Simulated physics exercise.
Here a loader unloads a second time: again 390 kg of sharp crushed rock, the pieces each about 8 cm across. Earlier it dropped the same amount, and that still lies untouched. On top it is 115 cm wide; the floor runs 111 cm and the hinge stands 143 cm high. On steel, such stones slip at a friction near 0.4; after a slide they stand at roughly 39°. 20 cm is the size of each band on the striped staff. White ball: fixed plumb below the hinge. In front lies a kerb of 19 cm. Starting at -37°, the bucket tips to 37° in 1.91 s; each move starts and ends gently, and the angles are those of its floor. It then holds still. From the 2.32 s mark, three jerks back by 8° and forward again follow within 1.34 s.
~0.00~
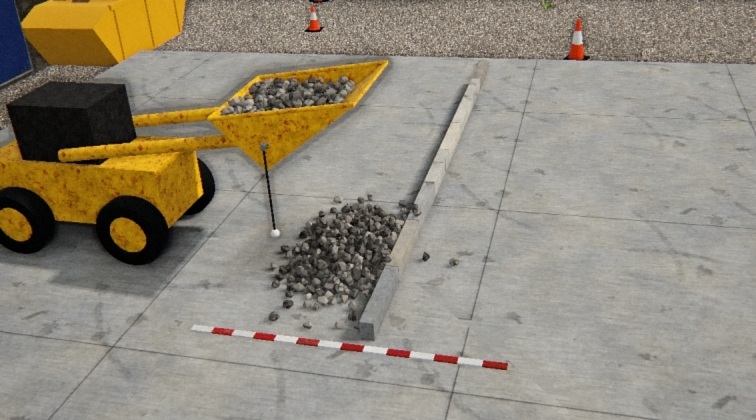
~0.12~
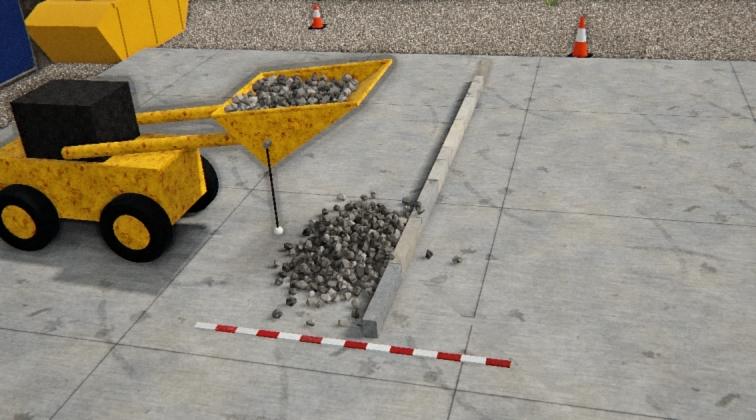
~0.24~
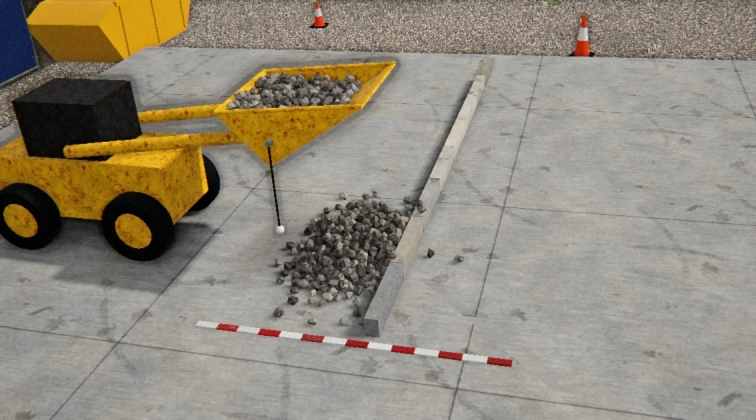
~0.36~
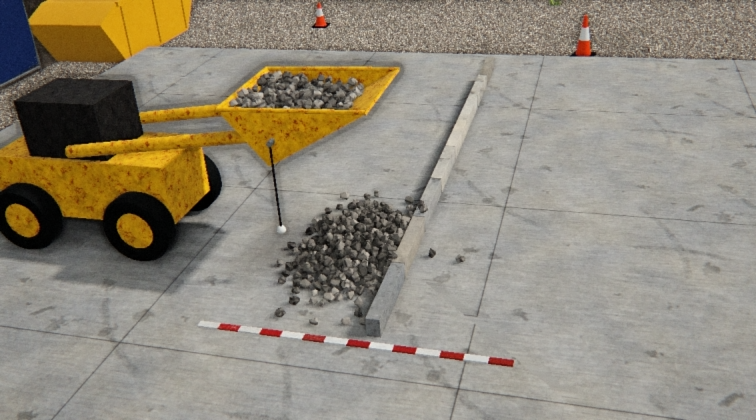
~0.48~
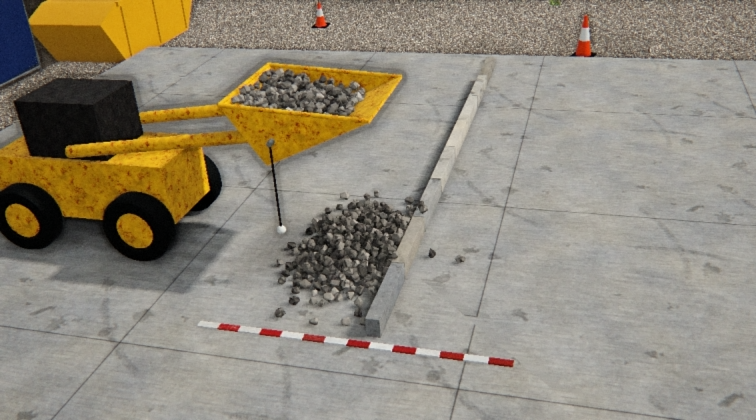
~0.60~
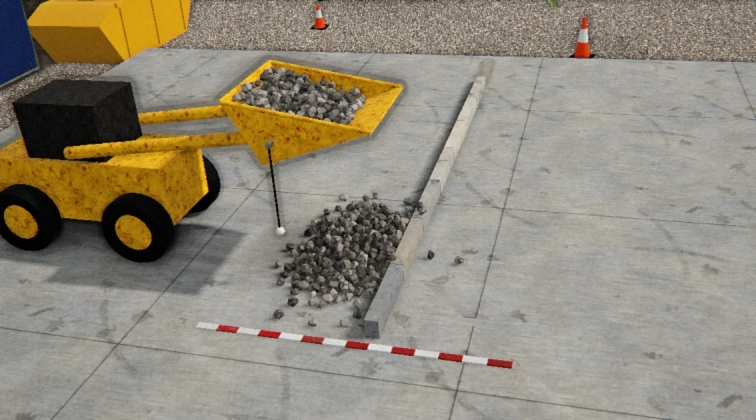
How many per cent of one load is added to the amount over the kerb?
About 64 per cent of a load.
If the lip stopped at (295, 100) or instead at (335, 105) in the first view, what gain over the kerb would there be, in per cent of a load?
Roughly 5 and 35 percent, in that order.
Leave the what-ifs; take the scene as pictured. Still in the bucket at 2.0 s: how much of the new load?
Some 65 percent, roughly.
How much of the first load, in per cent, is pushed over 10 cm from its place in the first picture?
Roughly 0 % of them.
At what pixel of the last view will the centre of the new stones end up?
I'd put their centre close to (431, 249).
After 1.4 s the floor is at 25°; in per cent of one load, 100 in the bucket, 100 on this side of the kerb; the foremost stones are at (416, 238).
After 2.0 s the floor is at 37°; in per cent of one load, 67 in the bucket, 132 on this side of the kerb, 1 over the kerb; the foremost stones are at (421, 238).
After 4.1 s the floor is at 37°; in per cent of one load, 0 in the bucket, 135 on this side of the kerb, 65 over the kerb; the foremost stones are at (533, 259).
After 6.9 s the floor is at 37°; in per cent of one load, 0 in the bucket, 135 on this side of the kerb, 65 over the kerb; the foremost stones are at (533, 259). Net gain over the kerb, 64.
